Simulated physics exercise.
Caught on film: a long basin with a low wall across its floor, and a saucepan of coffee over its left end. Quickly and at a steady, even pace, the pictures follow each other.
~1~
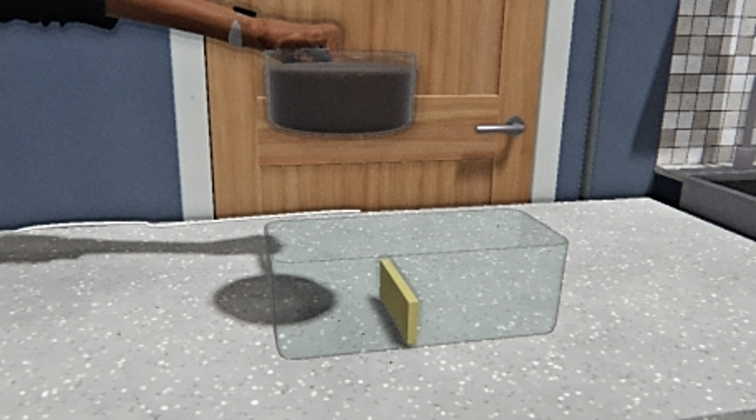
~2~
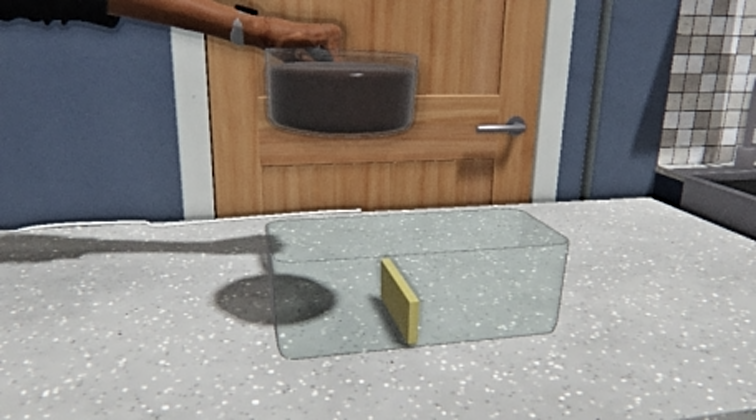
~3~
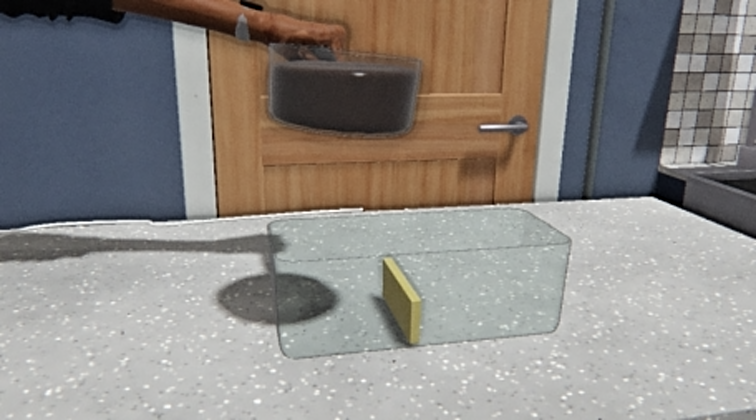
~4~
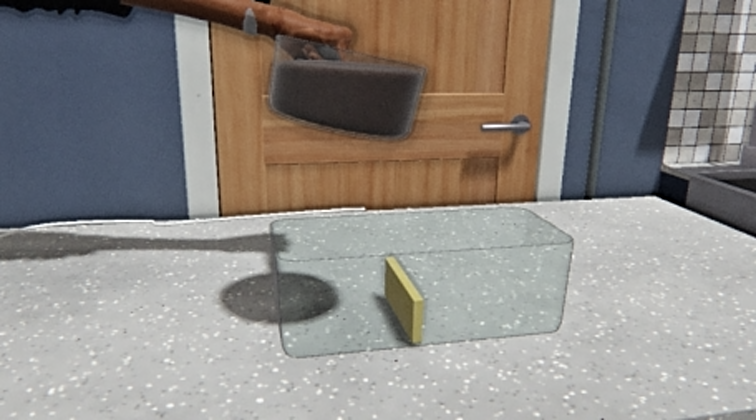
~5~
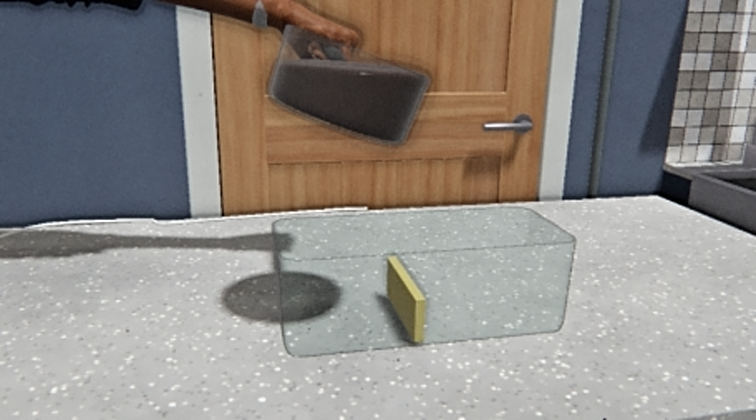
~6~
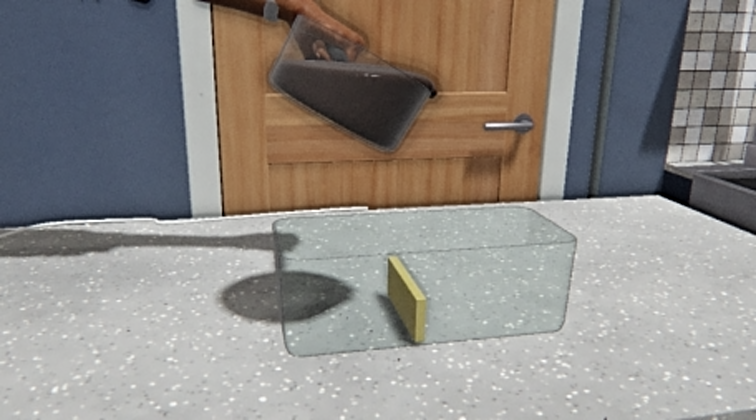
On a speckled counter in front of a wooden door, a hand held a clear container of dark coffee above the left end of a long glass basin, then steadily tilted it down toward the right.
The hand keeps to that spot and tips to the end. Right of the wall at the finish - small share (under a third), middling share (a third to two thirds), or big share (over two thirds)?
Big.
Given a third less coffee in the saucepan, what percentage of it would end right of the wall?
95 %.
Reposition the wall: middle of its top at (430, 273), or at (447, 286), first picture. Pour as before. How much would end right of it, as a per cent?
65 per cent, then 35 per cent, roughly.
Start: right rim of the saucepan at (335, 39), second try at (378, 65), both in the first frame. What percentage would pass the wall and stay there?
Try one: 40 %; try two: 75 %.
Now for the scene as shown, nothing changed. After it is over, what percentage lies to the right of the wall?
About 85 per cent.
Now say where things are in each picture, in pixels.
In the first frame, it leans 0°; its right rim is at (412, 55); the coffee meets the walls at (267, 68) and (408, 69); the long basin's rim runs from (268, 243) to (543, 226); the wall's top is at (398, 280).
In the second frame, it leans 1°; its right rim is at (414, 57); the coffee meets the walls at (269, 67) and (410, 69).
In the third frame, it leans 5°; its right rim is at (418, 61); the coffee meets the walls at (271, 66) and (413, 70).
In the fourth frame, it leans 12°; its right rim is at (422, 69); the coffee meets the walls at (276, 65) and (417, 71).
In the fifth frame, it leans 20°; its right rim is at (425, 80); the coffee meets the walls at (278, 65) and (423, 74).
In the sixth frame, it leans 30°; its right rim is at (425, 93); the coffee meets the walls at (278, 63) and (424, 85); 4 per cent is over the edge.
A moment on, the saucepan is tipped on its side and 33 per cent is still to pour, 0 is left of the wall and 20 right of it.
Next, the saucepan is tipped on its side and 9 per cent is still to pour, 4 is left of the wall and 72 right of it.
Then the saucepan is tipped on its side and 2 per cent is still to pour, 9 is left of the wall and 83 right of it.
Later the saucepan is tipped on its side and 0 per cent is still to pour, 10 is left of the wall and 87 right of it.
In the end 10 per cent lies left of the wall, 87 right of it and 3 outside.
